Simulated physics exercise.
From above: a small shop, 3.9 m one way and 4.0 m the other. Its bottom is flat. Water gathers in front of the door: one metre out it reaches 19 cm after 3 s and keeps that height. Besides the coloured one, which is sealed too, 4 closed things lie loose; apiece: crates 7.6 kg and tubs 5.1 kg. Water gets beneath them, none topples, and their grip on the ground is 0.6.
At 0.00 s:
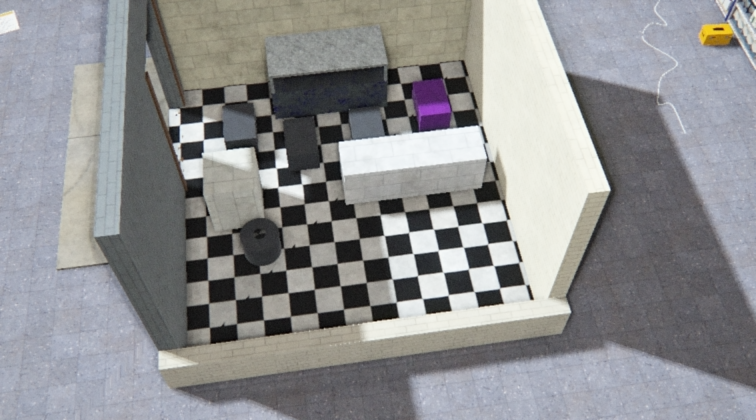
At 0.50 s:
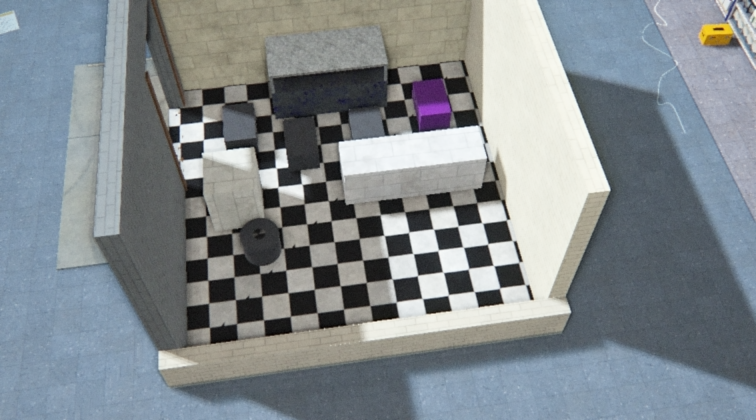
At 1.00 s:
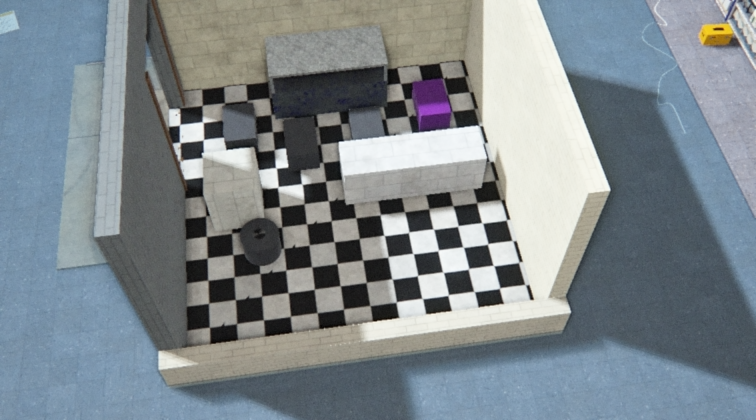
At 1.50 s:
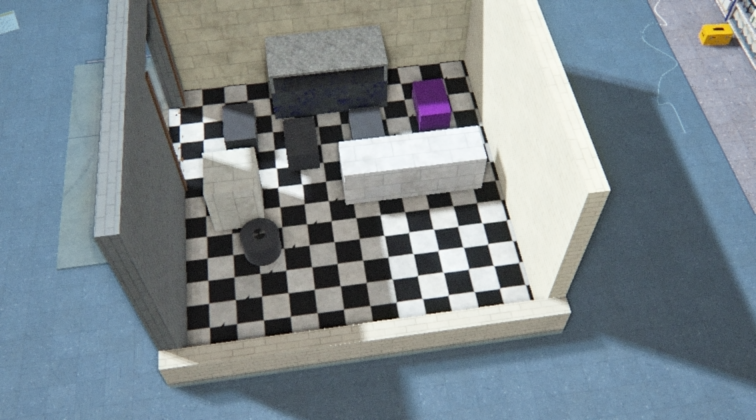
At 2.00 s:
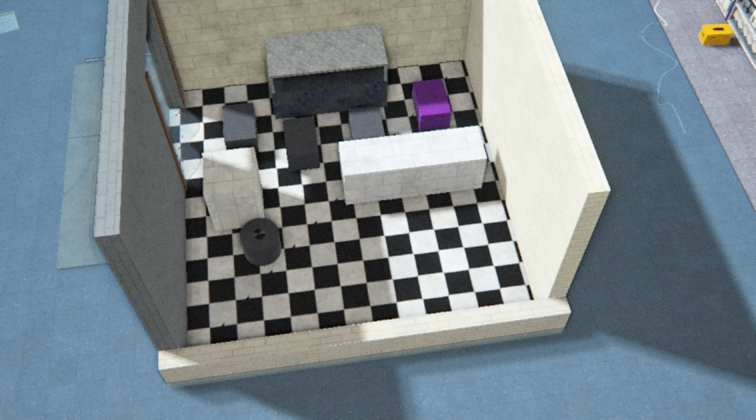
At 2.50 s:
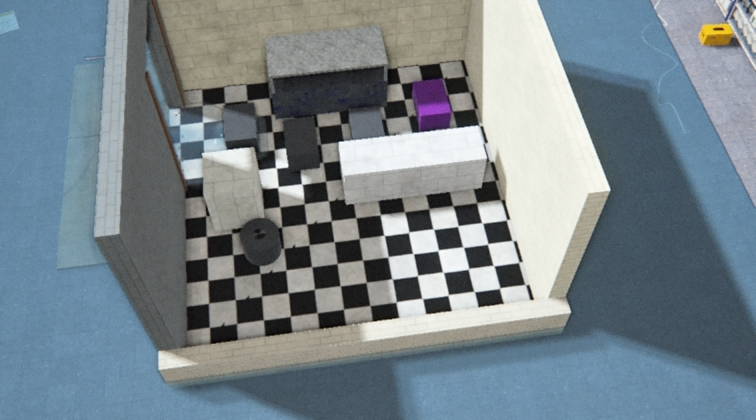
Blue water spread over the ground around a small open-topped shop, then crept in at the left doorway across the checkered floor, while the purple crate and the other things inside stayed put.
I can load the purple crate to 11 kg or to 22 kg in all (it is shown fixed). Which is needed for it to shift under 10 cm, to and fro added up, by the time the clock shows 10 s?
I expect that neither load is enough.
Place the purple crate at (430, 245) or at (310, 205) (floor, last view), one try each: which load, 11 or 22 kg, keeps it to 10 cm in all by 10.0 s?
In turn: The smaller is enough; neither is enough.
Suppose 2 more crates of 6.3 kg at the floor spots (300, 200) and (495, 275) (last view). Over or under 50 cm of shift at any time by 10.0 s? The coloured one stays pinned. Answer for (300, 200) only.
It is over.
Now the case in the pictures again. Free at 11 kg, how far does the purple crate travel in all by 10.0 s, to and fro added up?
About 200 cm.
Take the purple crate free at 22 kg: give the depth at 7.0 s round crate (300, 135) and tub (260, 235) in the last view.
About 11 and 1 cm.
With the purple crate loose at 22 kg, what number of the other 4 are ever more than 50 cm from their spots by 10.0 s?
3 of them.
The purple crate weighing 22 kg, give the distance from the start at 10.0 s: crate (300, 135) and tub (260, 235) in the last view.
In turn: 150 cm, 0 cm.
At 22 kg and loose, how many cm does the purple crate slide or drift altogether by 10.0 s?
About 100 cm.
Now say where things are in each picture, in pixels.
The purple crate at (432, 97) rests on the ground; 0.0 m2 under water; 0 of 5 have shifted, in the first frame.
The purple crate at (432, 97), on the bottom; water covers 0.0 m2; 0 of 5 have shifted, in the second frame.
The purple crate at (432, 97) rests on the ground; water covers 0.0 m2; 0 of 5 have shifted, in the third frame.
The purple crate at (432, 97), on the bottom; 0.0 m2 under water; 0 of 5 have shifted, in the fourth frame.
The purple crate at (432, 97) rests on the ground; water covers 0.1 m2; 0 of 5 have shifted, in the fifth frame.
The purple crate at (432, 97), on the bottom; 0.7 m2 under water; 0 of 5 have shifted, in the sixth frame.
After 3.5 s the purple crate would be 0 cm from its start with 11 kg and 0 cm from its start with 22 kg; 0 cm of water round it then.
After 4.5 s the purple crate would be 0 cm from its start with 11 kg and 0 cm from its start with 22 kg; 0 cm of water round it then.
After 7.0 s the purple crate would be 56 cm from its start with 11 kg and 20 cm from its start with 22 kg; 5 cm of water round it then.
After 10.0 s the purple crate would be 30 cm from its start with 11 kg and 60 cm from its start with 22 kg; 16 cm of water round it then.
